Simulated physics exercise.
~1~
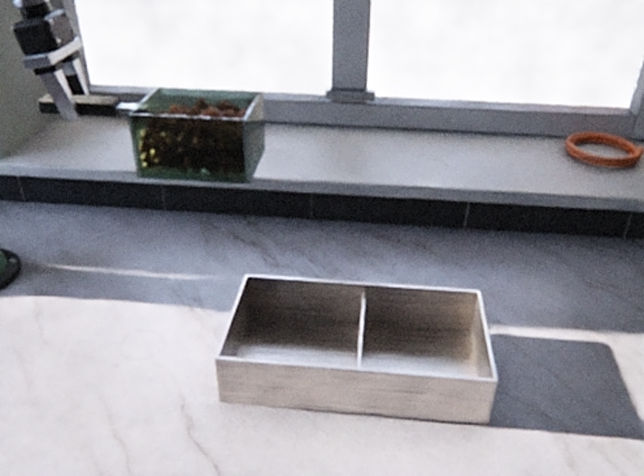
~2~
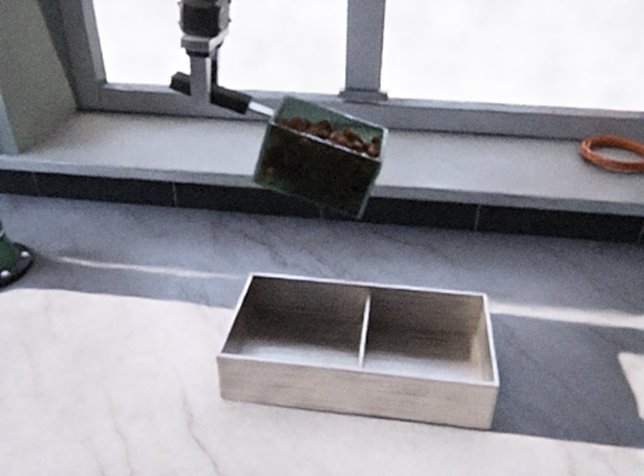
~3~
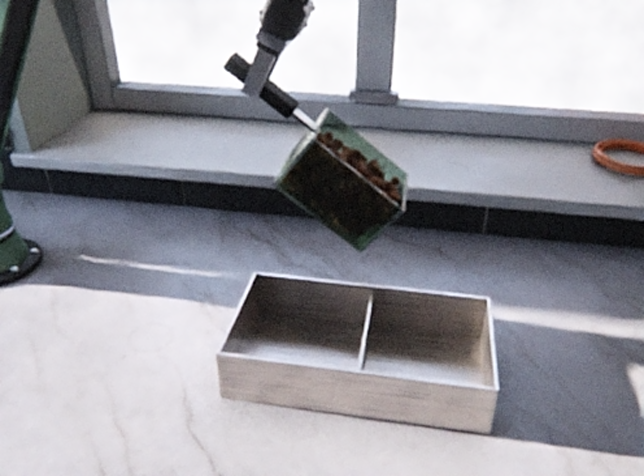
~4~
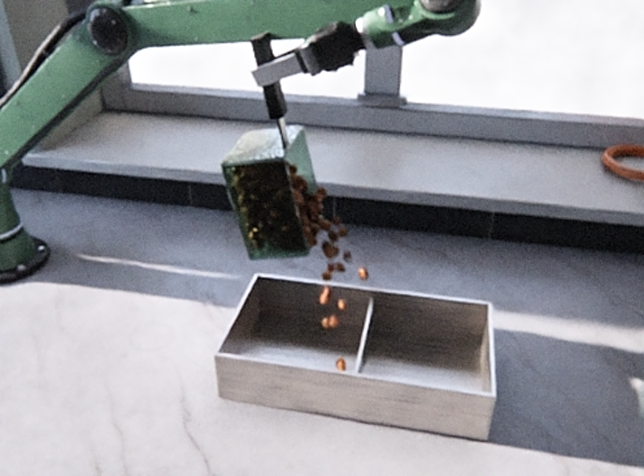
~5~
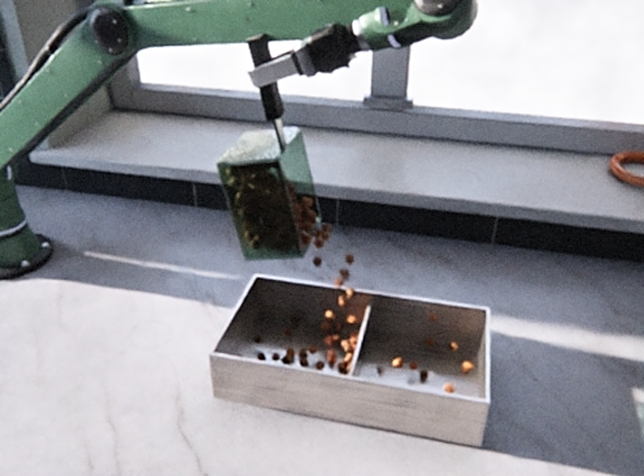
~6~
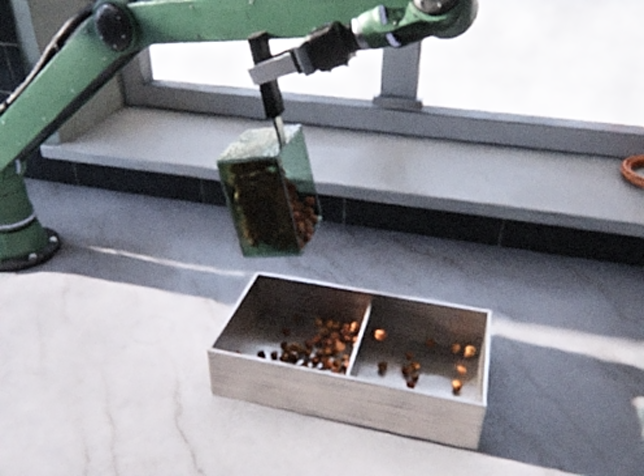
A green robot arm tips hazelnuts from a clear box into both halves of a tray.
